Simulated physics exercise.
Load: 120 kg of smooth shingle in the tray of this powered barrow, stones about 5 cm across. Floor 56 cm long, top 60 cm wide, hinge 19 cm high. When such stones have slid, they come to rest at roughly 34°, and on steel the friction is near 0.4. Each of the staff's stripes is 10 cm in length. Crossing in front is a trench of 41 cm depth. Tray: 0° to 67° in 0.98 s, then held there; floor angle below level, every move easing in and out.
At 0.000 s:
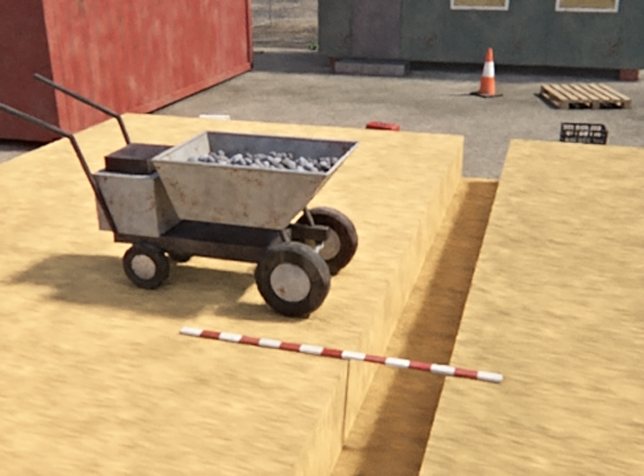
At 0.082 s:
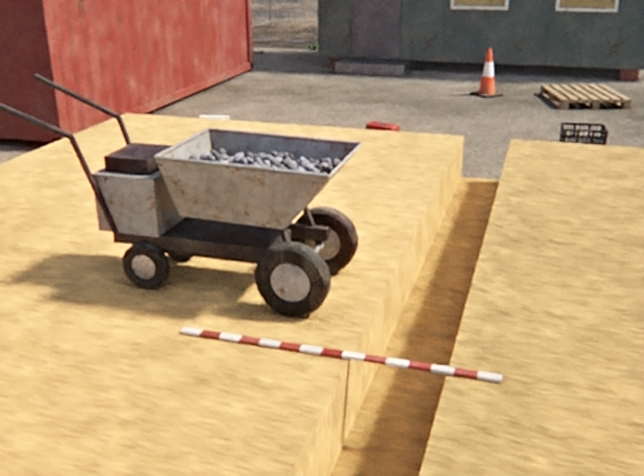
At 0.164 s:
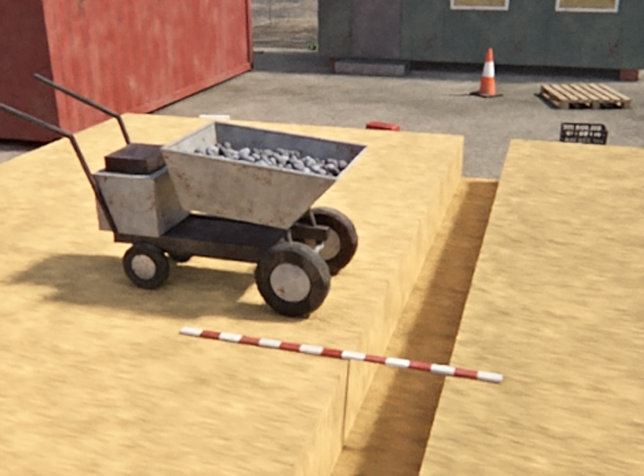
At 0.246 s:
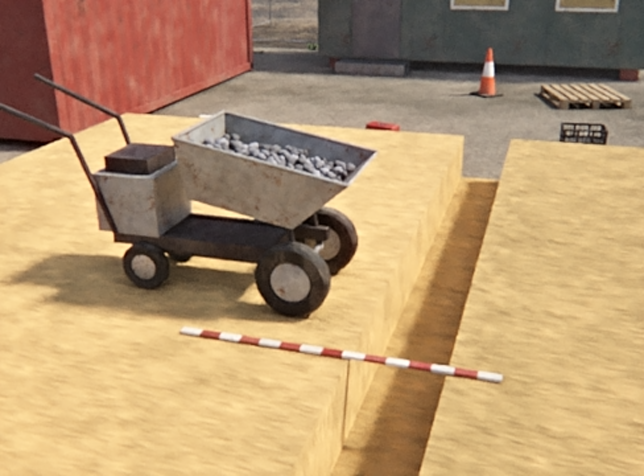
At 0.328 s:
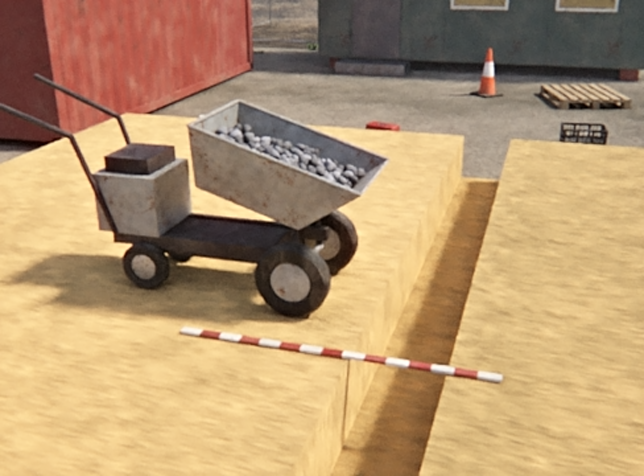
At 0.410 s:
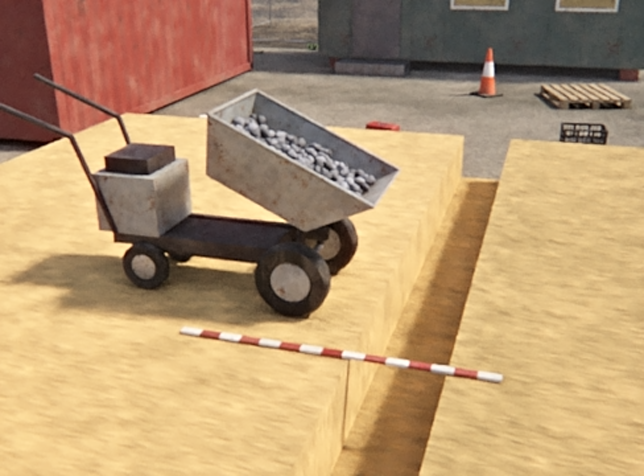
On sandy-yellow ground at a work yard, seen from above at an angle, a narrow trench runs between two flat-topped banks. A grey metal tray of grey stones sits on a dark four-wheeled cart at left, behind a red-and-white striped staff, with a red container, an orange cone and a pallet beyond. The tray tilts gradually, its rear rising and its front lip lowering rightward, while the cart and view stay still.
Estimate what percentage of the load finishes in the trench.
Roughly 55 percent.
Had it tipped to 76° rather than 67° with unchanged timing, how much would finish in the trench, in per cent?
About 55%.
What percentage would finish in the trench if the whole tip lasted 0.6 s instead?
With that timing, about 40 per cent.
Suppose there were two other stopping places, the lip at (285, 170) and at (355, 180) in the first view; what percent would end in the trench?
Some 95 and some 30 per cent, in that order.
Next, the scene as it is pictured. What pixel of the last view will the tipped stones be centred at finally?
Around (456, 359).
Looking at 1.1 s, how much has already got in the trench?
Approx. 20 % of the load.
After 0.7 s the floor is at 57°; 100 % in the tray; the foremost stones are at (408, 246).
After 1.1 s the floor is at 67°; 69 % in the tray, 18 % in the trench, 13 % past the trench; the foremost stones are at (497, 322).
After 1.4 s the floor is at 67°; 28 % in the tray, 29 % in the trench, 43 % past the trench; the foremost stones are at (635, 340).
After 3.4 s the floor is at 67°; 0 % in the tray, 55 % in the trench, 45 % past the trench; the foremost stones are past the picture's edge.
